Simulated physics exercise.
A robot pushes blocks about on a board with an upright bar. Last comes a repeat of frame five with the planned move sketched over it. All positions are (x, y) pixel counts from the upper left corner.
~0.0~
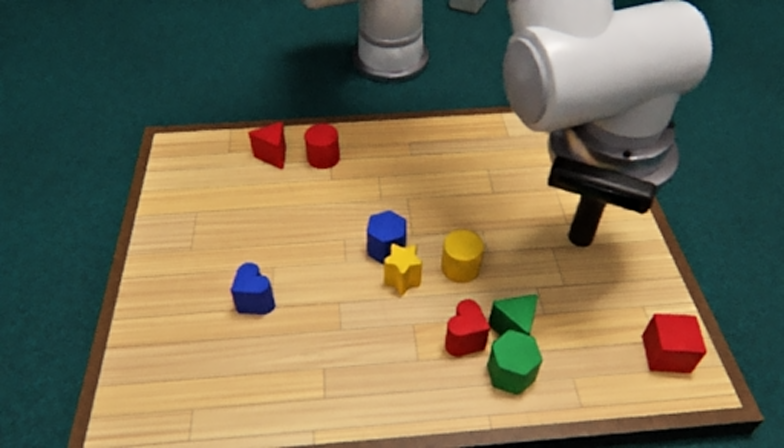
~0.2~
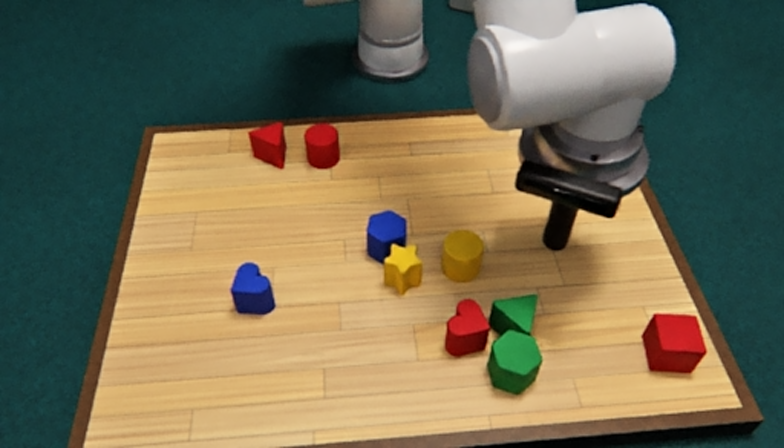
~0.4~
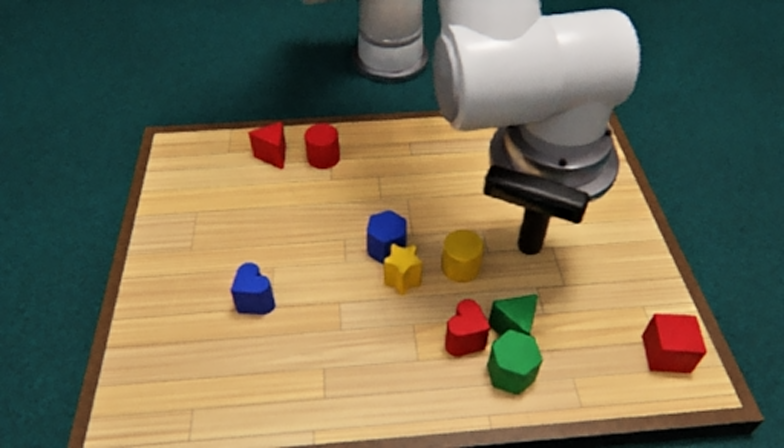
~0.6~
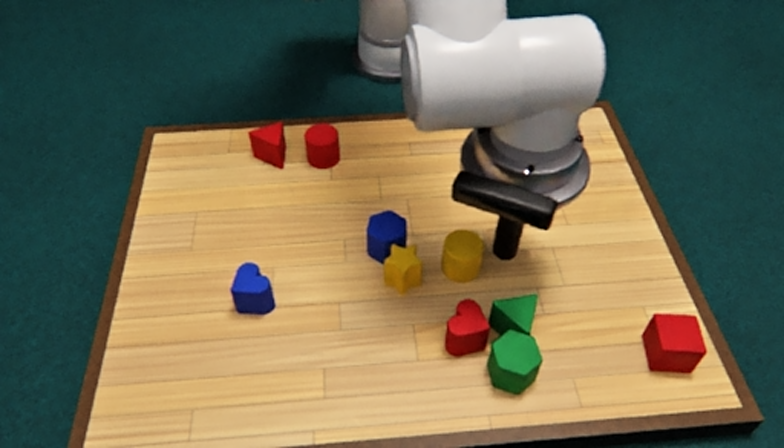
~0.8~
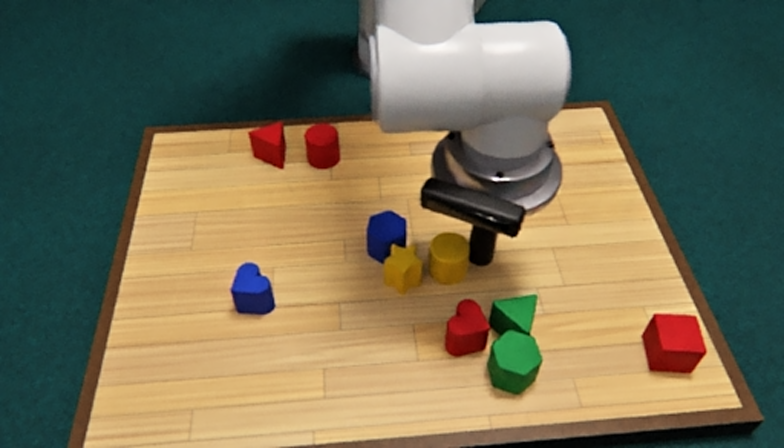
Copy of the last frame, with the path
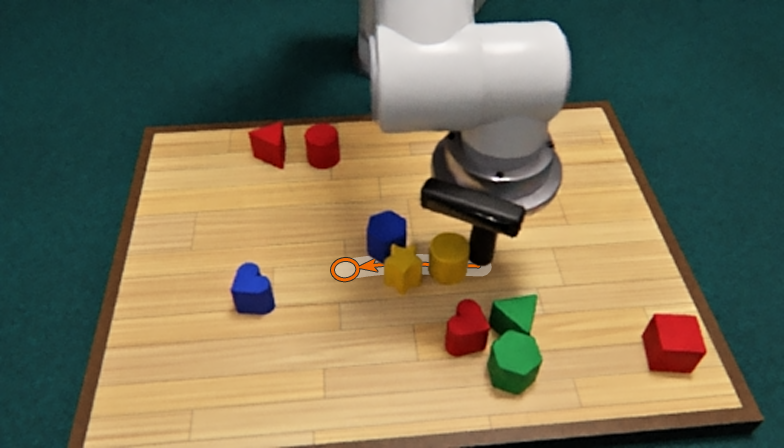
On a light wooden board with a dark rim, set on a deep green surface and seen from above by a still camera, a white robot arm holds a black upright bar. Red, blue, yellow and green blocks lie scattered about, with a yellow cylinder right of a yellow star near the middle. The bar glides steadily left, reaches the cylinder and nudges it slightly left.
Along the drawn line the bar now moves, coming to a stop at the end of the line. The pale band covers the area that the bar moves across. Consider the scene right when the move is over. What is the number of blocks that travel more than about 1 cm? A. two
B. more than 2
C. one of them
My pick is B.
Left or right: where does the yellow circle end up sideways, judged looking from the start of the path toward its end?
Left.
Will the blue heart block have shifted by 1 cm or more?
I'd say no.
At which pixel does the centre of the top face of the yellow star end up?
My estimate: (330, 298).
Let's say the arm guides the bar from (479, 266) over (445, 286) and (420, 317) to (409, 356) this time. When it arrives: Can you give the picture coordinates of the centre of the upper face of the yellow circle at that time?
Just about (408, 257).
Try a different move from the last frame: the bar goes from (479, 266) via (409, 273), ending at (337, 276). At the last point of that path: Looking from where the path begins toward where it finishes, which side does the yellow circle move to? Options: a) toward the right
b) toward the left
I choose b.
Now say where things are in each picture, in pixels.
Bar's lower end at (580, 238); blue heart block at (250, 279); blue hexagon at (387, 225); yellow star at (403, 257); yellow circle at (464, 244); red heart block at (468, 318), in the first picture.
Bar at (555, 242); blocks still, in the second picture.
Bar at (529, 246); blocks still, in the third picture.
Bar at (505, 251); blocks still, in the fourth picture.
Bar at (481, 256); blue heart block at (250, 279); blue hexagon at (387, 225); yellow star at (403, 257); yellow circle at (450, 246); red heart block at (468, 318), in the fifth picture.
Drawn move, from (479, 266) over (412, 264) to (345, 269).
The first path, step by step. One third of the way, bar at (434, 255); blue hexagon at (379, 223), turned 20° clockwise; yellow star at (375, 265), turned 20° anticlockwise; yellow circle at (404, 249).
Two thirds of the way, bar at (388, 255); blue hexagon at (368, 221), turned 60° clockwise; yellow star at (344, 282), turned 50° anticlockwise; yellow circle at (360, 256).
At the end, bar at (344, 260); blue heart block still; blue hexagon at (364, 219), turned 70° clockwise; yellow star at (330, 298), turned 90° anticlockwise; yellow circle at (323, 269); red heart block still.
